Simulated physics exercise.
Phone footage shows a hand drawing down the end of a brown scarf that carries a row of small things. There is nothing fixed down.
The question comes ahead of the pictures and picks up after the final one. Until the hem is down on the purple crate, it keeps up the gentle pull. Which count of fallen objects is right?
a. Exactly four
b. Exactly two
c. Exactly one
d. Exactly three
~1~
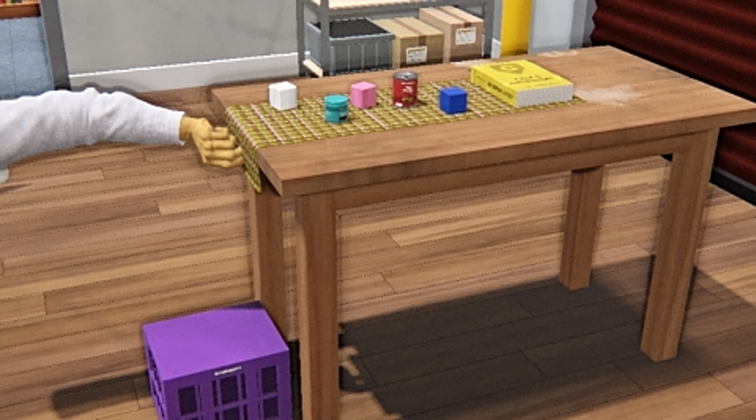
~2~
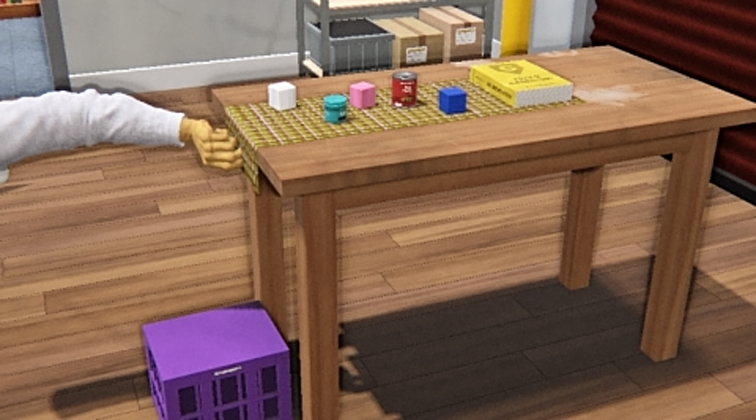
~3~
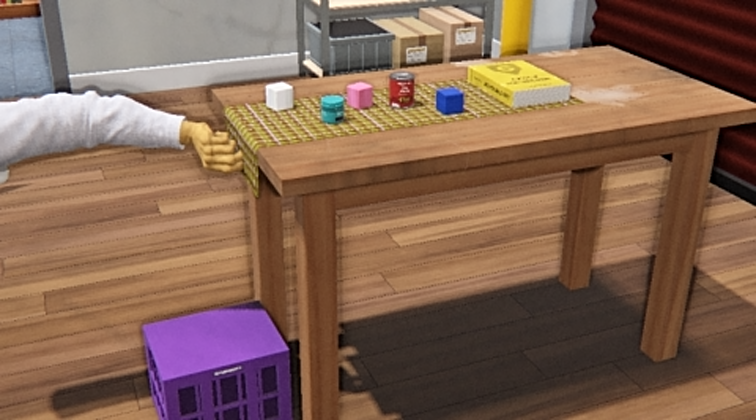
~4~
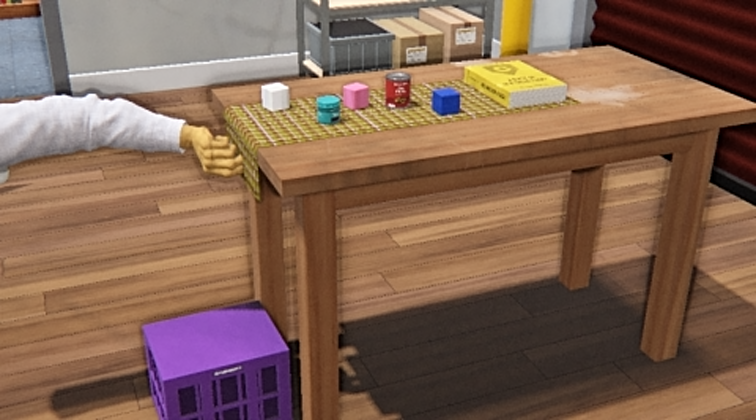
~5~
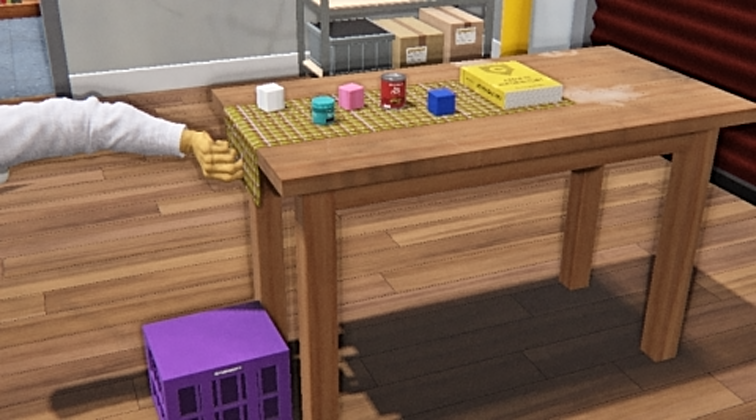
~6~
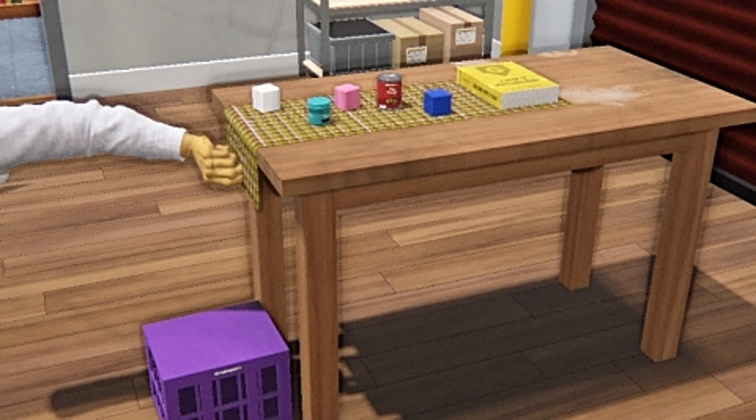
(a) Exactly four.
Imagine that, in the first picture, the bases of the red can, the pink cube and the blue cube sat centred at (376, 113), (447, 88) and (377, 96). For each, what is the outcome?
Well, the red can is dislodged, the pink cube is safe, and the blue cube is dislodged.
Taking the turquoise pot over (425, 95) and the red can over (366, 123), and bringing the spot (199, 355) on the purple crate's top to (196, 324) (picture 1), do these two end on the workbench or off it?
Result - the turquoise pot stays put, and the red can comes off.
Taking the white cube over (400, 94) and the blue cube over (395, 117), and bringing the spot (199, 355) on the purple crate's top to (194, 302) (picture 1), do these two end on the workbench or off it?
White cube stays, blue cube stays.
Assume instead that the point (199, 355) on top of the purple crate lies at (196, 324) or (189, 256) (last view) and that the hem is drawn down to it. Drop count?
The count would be 3 and then 1.
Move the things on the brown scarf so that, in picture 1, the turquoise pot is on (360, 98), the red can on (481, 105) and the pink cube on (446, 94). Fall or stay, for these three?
My call: The turquoise pot takes a tumble; the red can hangs on; the pink cube hangs on.
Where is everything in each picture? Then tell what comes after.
Hem (260, 192); white cube (283, 86); turquoise pot (336, 99); pink cube (363, 86); red can (405, 75); blue cube (454, 91); top of the crate (199, 355), in the first picture.
Hem (259, 194); white cube (282, 86), in the second picture.
Hem (258, 197); turquoise pot (332, 99), in the third picture.
Hem (260, 201); pink cube (356, 86); top of the crate (199, 355), in the fourth picture.
Hem (259, 206); red can (394, 76), in the fifth picture.
Hem (260, 210); white cube (266, 88); turquoise pot (319, 101); pink cube (347, 87); red can (390, 77); blue cube (438, 93), in the sixth picture.
Soon after, hem near (246, 279); white cube and turquoise pot gone.
Then, hem on the crate; white cube, turquoise pot, pink cube and red can gone.
At rest, hem on the crate; white cube, turquoise pot, pink cube and red can gone. It carries off four.
